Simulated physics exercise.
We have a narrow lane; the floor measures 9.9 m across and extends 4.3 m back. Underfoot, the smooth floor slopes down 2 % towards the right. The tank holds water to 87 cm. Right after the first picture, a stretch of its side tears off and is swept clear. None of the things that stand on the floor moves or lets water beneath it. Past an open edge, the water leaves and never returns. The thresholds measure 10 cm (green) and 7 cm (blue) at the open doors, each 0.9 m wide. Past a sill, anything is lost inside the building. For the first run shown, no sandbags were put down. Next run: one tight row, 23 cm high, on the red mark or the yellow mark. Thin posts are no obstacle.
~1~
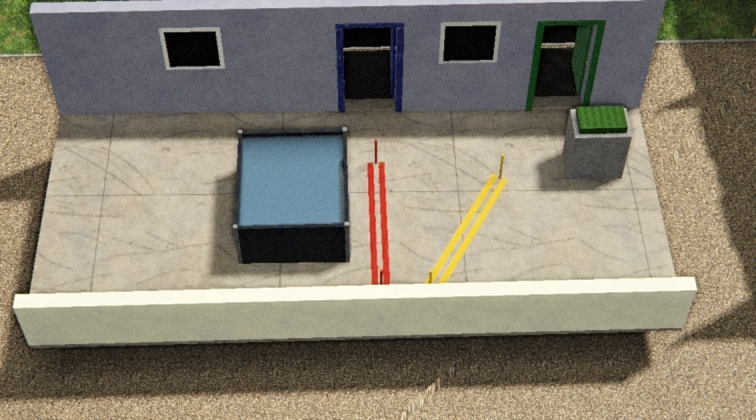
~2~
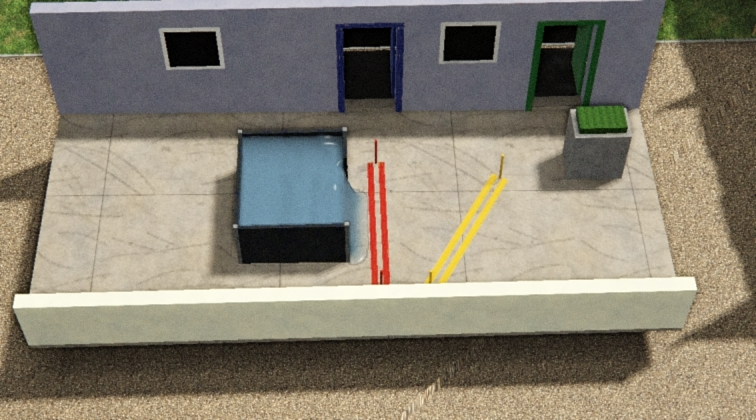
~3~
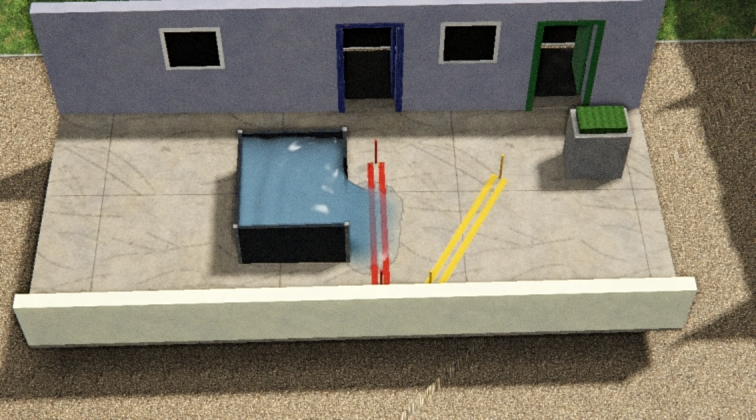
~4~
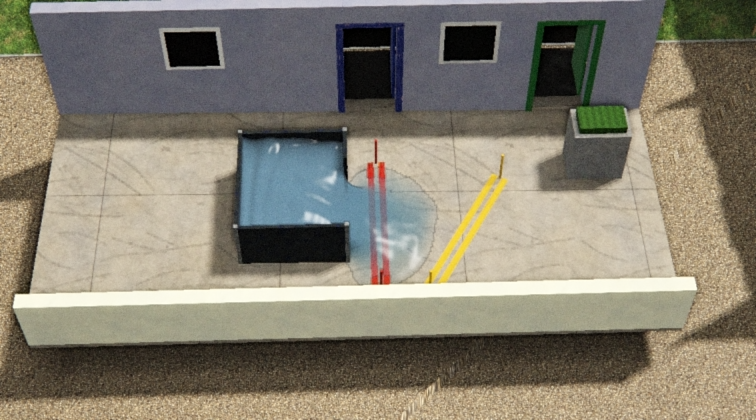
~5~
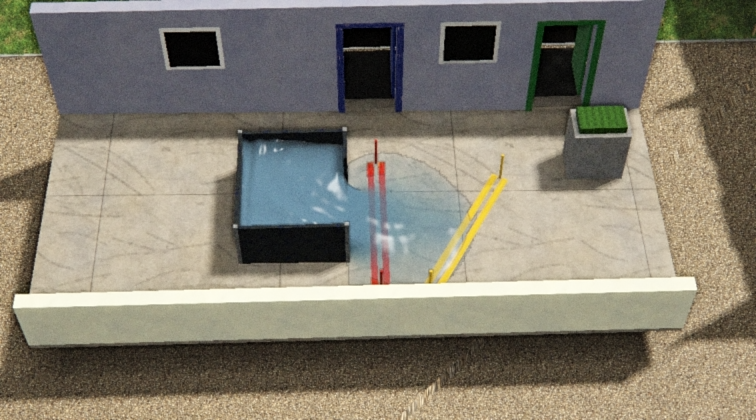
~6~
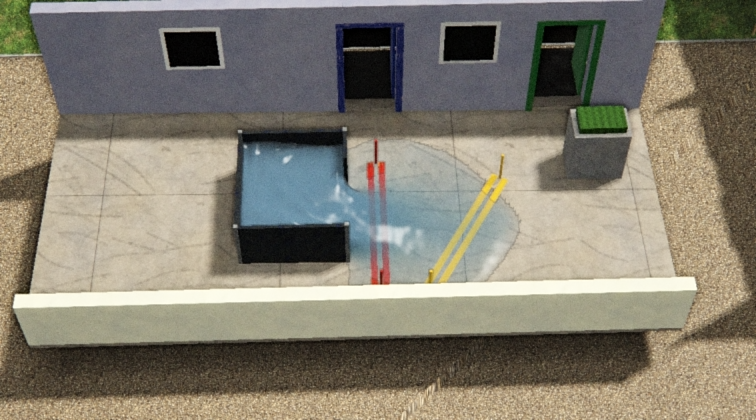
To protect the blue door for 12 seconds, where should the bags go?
On the yellow mark.
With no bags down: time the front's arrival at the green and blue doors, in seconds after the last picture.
For green it's 0.9 s, and for blue it's 0.5 s.
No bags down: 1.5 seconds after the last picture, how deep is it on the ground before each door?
In centimetres, green: 14; blue: 2.
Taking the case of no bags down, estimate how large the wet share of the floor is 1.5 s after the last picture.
I'd say some 45 in a hundred.
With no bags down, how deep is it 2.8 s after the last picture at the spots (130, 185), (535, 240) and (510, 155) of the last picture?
In turn they read 0, 4 and 2 centimetres.
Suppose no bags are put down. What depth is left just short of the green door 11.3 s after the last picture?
About 2.5 centimetres.
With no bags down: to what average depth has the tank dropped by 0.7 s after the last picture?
It's around 44 cm deep on average.
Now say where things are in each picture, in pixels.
The first picture shows still water, 87 cm deep, in the tank at (292, 180).
In the second picture, the front is at (351, 262), 0.7 m from the gap at (345, 216); 0.4 m2 of floor is under water; 87 cm left at the back of the tank.
In the third picture, water pours out at (345, 216) and has run 1.0 m, to (385, 190); typically 14 cm deep outside, 83 cm at the tank's back.
In the fourth picture, water pours out at (345, 217) and has run 1.5 m, to (432, 212); typically 11 cm deep outside, 75 cm at the tank's back.
In the fifth picture, the front is at (472, 214), 2.1 m from the gap at (345, 217); 4.9 m2 of floor is under water; 76 cm left at the back of the tank.
In the sixth picture, the front is at (511, 214), 2.8 m from the gap at (345, 217); 7.4 m2 of floor is under water; 71 cm left at the back of the tank.
Then, 0.7 s after the last picture water covers 45 % of the floor and is deepest (42 cm) near (351, 239) in the run without bags; in at the blue door, 0 L with no bags, 2 L with the row on red, 0 L on yellow.
Then, 1.5 s after the last picture water covers 45 % of the floor and is deepest (26 cm) near (556, 161) in the run without bags; in at the blue door, 0 L with no bags, 38 L with the row on red, 0 L on yellow.
Then, 2.8 s after the last picture water covers 50 % of the floor and is deepest (16 cm) near (351, 239) in the run without bags; in at the blue door, 0 L with no bags, 100 L with the row on red, 0 L on yellow.
Then, 6.3 s after the last picture water covers 50 % of the floor and is deepest (7 cm) near (557, 169) in the run without bags; in at the blue door, 0 L with no bags, 159 L with the row on red, 0 L on yellow.
Then, 11.3 s after the last picture water covers 35 % of the floor and is deepest (4 cm) near (558, 177) in the run without bags; in at the blue door, 0 L with no bags, 172 L with the row on red, 0 L on yellow.
